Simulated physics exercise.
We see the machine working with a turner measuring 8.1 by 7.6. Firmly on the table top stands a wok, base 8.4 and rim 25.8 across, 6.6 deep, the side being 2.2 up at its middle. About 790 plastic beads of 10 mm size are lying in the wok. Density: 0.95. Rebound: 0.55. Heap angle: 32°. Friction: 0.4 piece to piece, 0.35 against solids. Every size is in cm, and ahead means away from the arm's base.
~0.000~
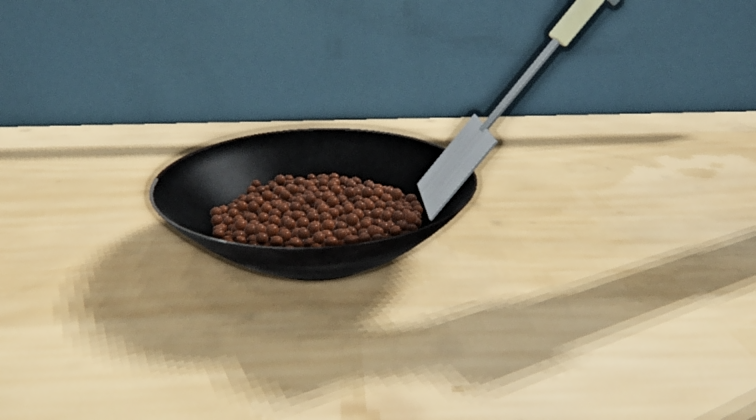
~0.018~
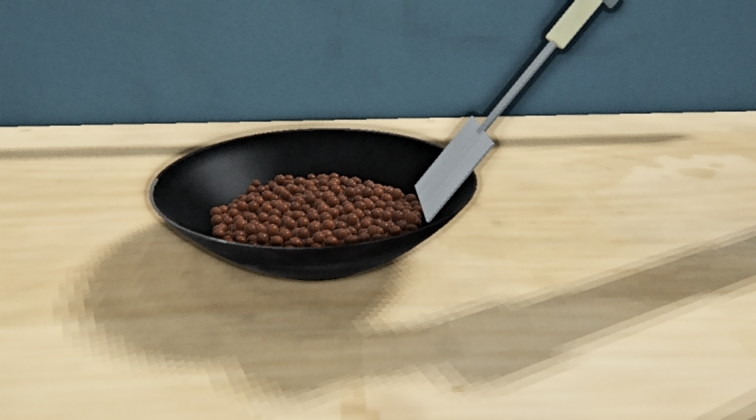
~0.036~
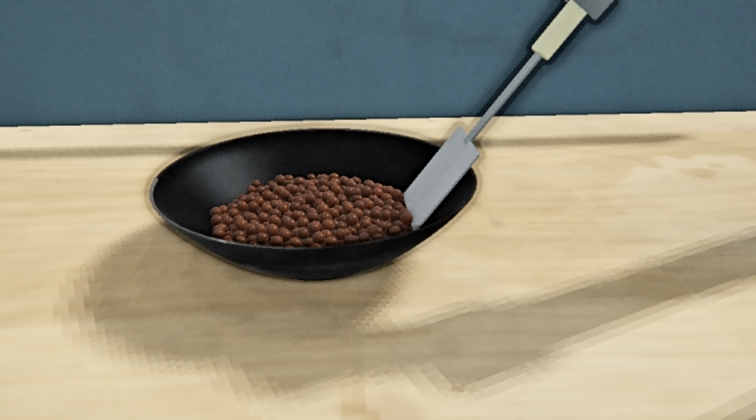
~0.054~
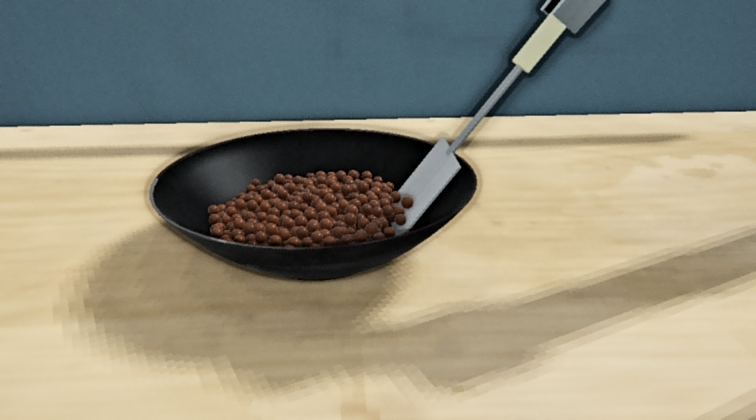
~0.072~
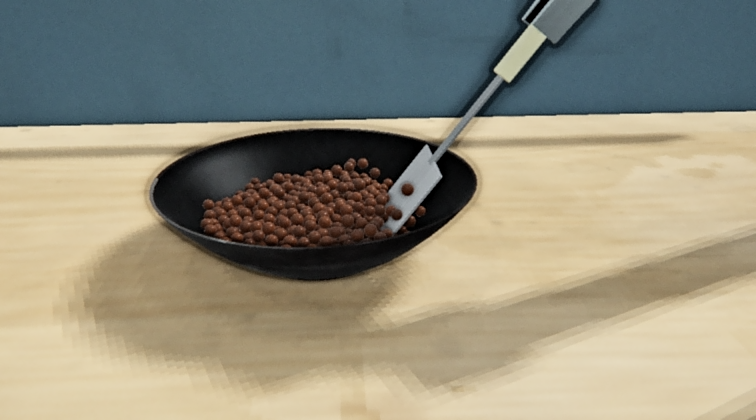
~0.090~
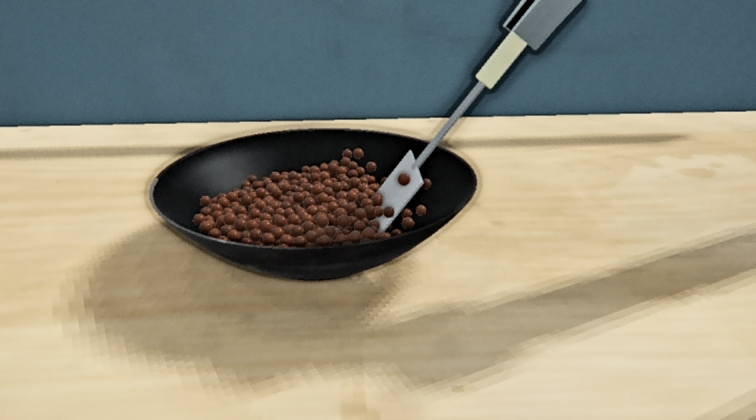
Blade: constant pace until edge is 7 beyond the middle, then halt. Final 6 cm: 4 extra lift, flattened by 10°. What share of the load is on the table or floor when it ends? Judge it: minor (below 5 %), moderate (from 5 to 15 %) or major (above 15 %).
My judgement: Major.
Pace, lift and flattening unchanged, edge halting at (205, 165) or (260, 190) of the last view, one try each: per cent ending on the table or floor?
Close to 35 and close to 10 per cent, respectively.
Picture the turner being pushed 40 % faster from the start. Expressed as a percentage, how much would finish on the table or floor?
About 40 in a hundred.
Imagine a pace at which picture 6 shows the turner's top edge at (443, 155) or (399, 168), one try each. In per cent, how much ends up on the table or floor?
Near 5 per cent in the first try and near 30 per cent in the second.
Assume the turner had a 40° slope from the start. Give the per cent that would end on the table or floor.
Some 25 in a hundred.
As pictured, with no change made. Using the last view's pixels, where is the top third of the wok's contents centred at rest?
(231, 209).
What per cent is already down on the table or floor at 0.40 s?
About 10 per cent.
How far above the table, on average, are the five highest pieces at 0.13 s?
About 6 centimetres.
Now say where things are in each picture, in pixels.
The first picture shows turner top edge at (486, 127), sloping 53°; upper third of the load around (319, 208), from x 215 to 420, top at y 180; 786 in the wok.
The second picture shows turner top edge at (483, 129), sloping 53°; upper third of the load around (319, 208), from x 215 to 420, top at y 180.
The third picture shows turner top edge at (469, 139), sloping 53°; upper third of the load around (318, 209), from x 215 to 415, top at y 180.
The fourth picture shows turner top edge at (451, 151), sloping 53°; upper third of the load around (320, 206), from x 215 to 420, top at y 175.
The fifth picture shows turner top edge at (434, 160), sloping 53°; upper third of the load around (315, 206), from x 205 to 420, top at y 165.
The sixth picture shows turner top edge at (416, 165), sloping 53°; upper third of the load around (309, 204), from x 200 to 425, top at y 155; 786 in the wok.
After 0.13 s, sloping 53°, highest piece 8 above the table; 786 in the wok.
After 0.18 s, sloping 49°, highest piece 7 above the table; 786 in the wok.
After 0.40 s, sloping 43°, highest piece 8 above the table; 620 in the wok, 75 on the table or floor, 91 on the blade or in flight.
After 1.45 s, sloping 43°, highest piece 7 above the table; 619 in the wok, 167 on the table or floor.
At rest, 619 in the wok, 167 on the table or floor. That is 21 % on the table or floor.
